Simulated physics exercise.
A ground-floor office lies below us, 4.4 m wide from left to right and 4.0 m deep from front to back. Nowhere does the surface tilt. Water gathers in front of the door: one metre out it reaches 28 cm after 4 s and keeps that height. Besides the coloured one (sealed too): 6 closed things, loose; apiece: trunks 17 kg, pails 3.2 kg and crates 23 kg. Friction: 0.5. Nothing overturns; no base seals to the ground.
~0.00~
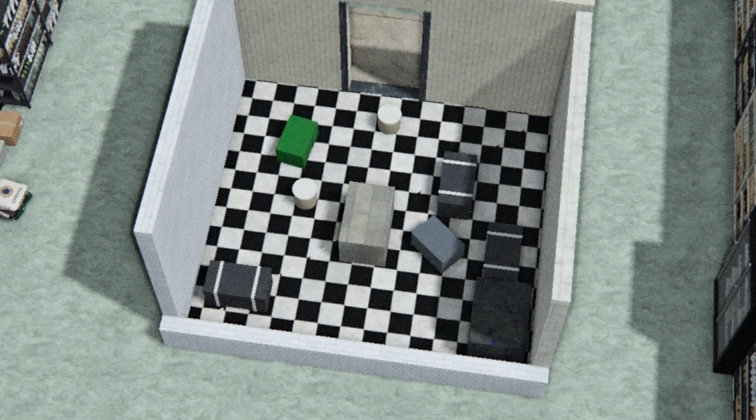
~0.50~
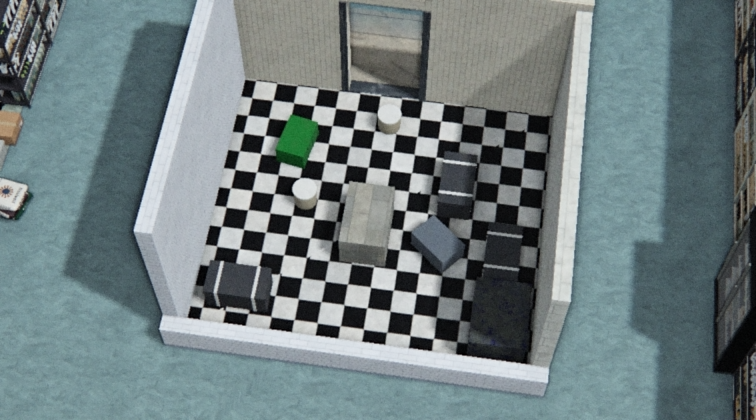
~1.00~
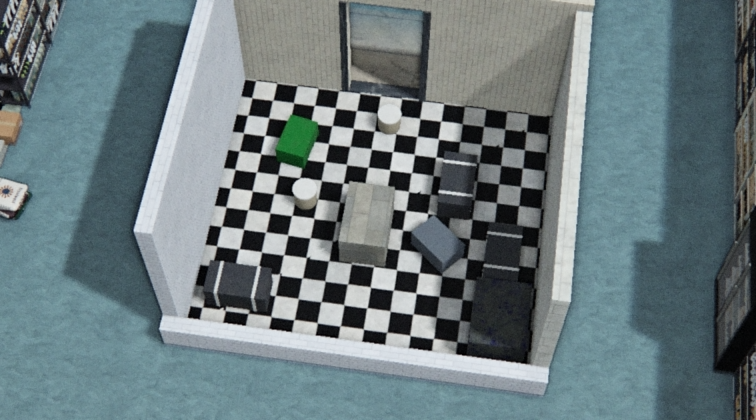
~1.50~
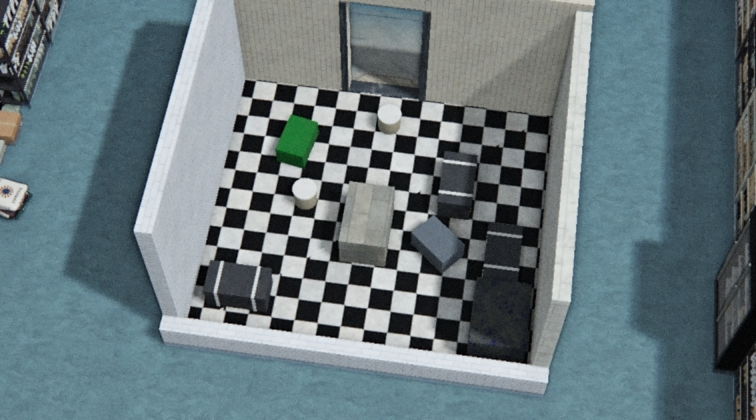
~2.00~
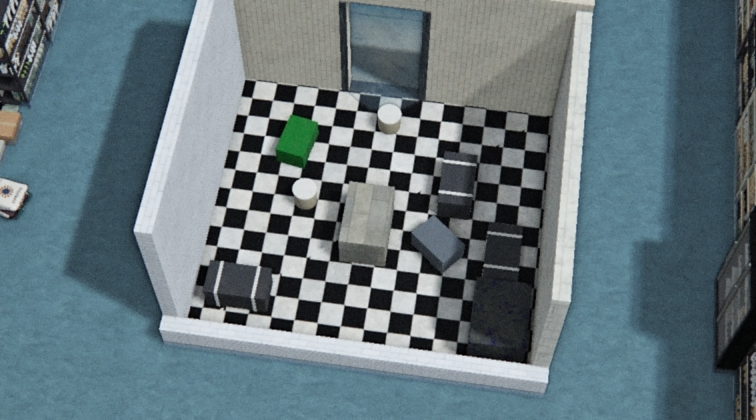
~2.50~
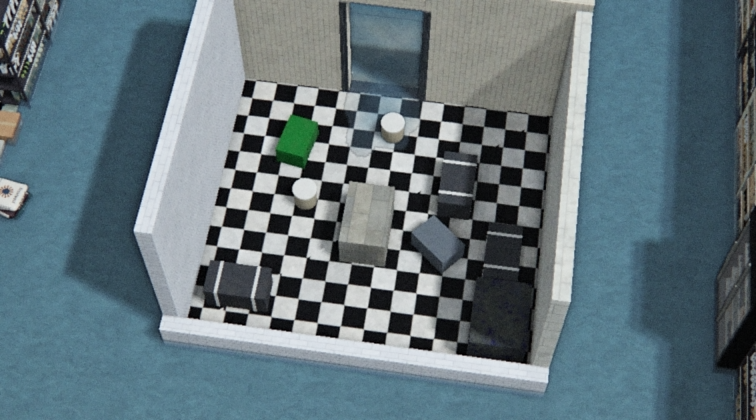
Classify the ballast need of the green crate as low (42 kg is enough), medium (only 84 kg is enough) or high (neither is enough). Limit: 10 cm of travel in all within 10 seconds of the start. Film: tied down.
Low.
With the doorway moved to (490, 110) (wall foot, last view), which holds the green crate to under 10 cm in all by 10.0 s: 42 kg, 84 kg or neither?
Result: The lesser mass is plenty.
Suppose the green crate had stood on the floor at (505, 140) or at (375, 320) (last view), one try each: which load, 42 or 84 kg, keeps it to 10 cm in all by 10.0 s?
Any load; any load.
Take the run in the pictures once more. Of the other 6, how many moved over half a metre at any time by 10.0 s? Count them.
That adds up to 5.
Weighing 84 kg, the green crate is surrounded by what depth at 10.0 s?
7 cm, roughly.
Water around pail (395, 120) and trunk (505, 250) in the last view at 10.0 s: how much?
First roughly 11 cm, second roughly 15 cm.
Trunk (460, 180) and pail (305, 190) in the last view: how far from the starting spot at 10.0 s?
120 cm and 140 cm respectively.
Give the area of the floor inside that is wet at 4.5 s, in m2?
8.0 m2.
After 3.5 s the green crate would be 0 cm from its start with 42 kg and 0 cm from its start with 84 kg; 2 cm of water round it then.
After 4.5 s the green crate would be 0 cm from its start with 42 kg and 0 cm from its start with 84 kg; 4 cm of water round it then.
After 7.0 s the green crate would be 0 cm from its start with 42 kg and 0 cm from its start with 84 kg; 5 cm of water round it then.
After 10.0 s the green crate would be 0 cm from its start with 42 kg and 0 cm from its start with 84 kg; 7 cm of water round it then.
